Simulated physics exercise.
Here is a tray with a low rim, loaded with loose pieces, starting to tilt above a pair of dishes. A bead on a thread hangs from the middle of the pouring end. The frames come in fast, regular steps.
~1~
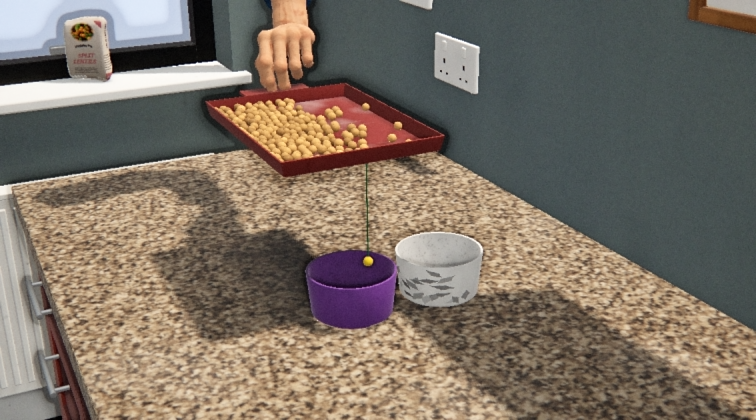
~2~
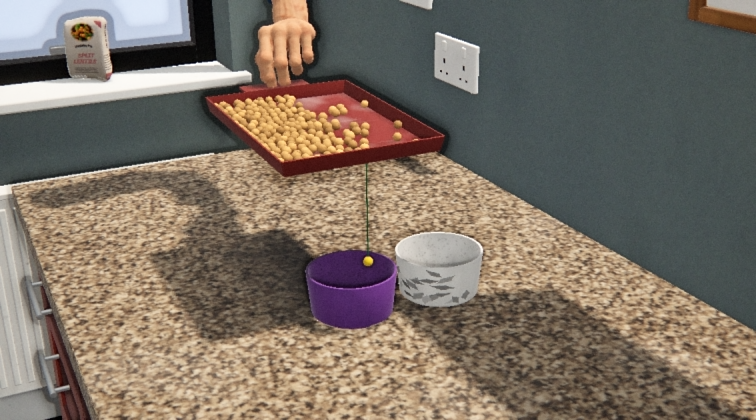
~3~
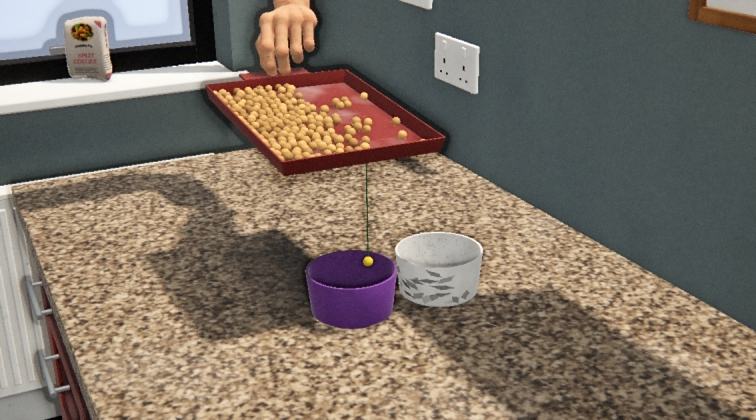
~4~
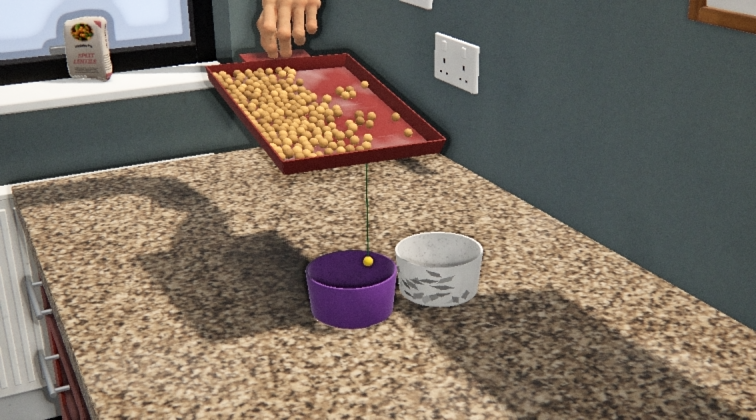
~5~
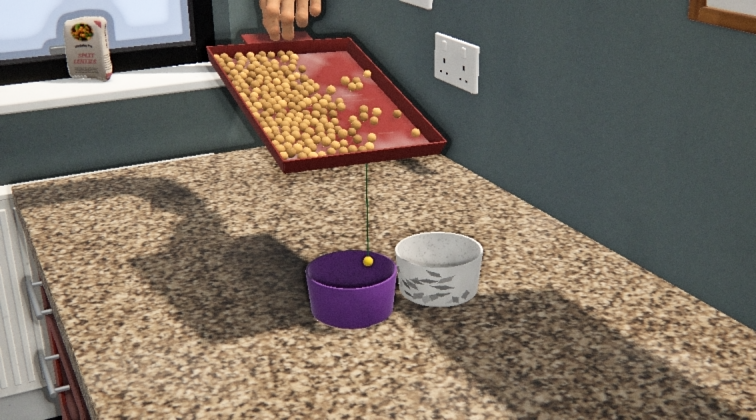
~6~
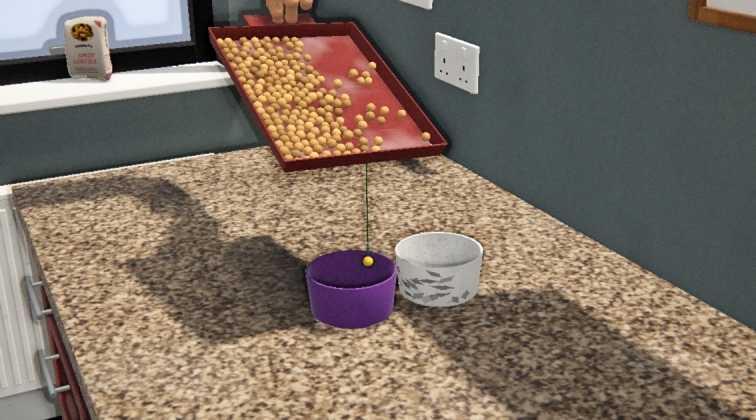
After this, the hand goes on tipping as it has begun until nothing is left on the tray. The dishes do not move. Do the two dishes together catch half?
The two hold under half of the load.
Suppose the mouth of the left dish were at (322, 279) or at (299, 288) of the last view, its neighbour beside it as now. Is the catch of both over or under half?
First the smaller part, then less than half.
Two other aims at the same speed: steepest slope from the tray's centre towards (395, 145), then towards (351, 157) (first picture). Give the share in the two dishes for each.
The first gives 50 %, the second 0 %.
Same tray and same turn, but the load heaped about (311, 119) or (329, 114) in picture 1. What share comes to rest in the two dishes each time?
First some 0, then 0 per cent.
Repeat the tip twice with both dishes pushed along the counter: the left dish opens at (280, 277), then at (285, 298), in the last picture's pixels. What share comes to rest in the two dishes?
In turn 0 and 20 in a hundred.
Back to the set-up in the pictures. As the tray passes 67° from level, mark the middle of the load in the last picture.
Around (385, 152).
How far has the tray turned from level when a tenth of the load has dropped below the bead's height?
Around 70° of tilt.
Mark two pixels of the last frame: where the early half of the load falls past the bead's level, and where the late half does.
First near (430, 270), later near (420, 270).
Just after the last frame, tray tipped steeply; roughly two thirds on the tray; about a tenth outside both; roughly a quarter in the air.
A moment on, tray tipped past a quarter turn; just a few on the tray; just a few in the right dish; the larger part outside both; about a tenth in the air.
Further on, tray tipped past a quarter turn; just a few in the right dish; almost all outside both.
When it is over, tray tipped past a quarter turn; not one in the left dish; just a few in the right dish; almost all outside both.
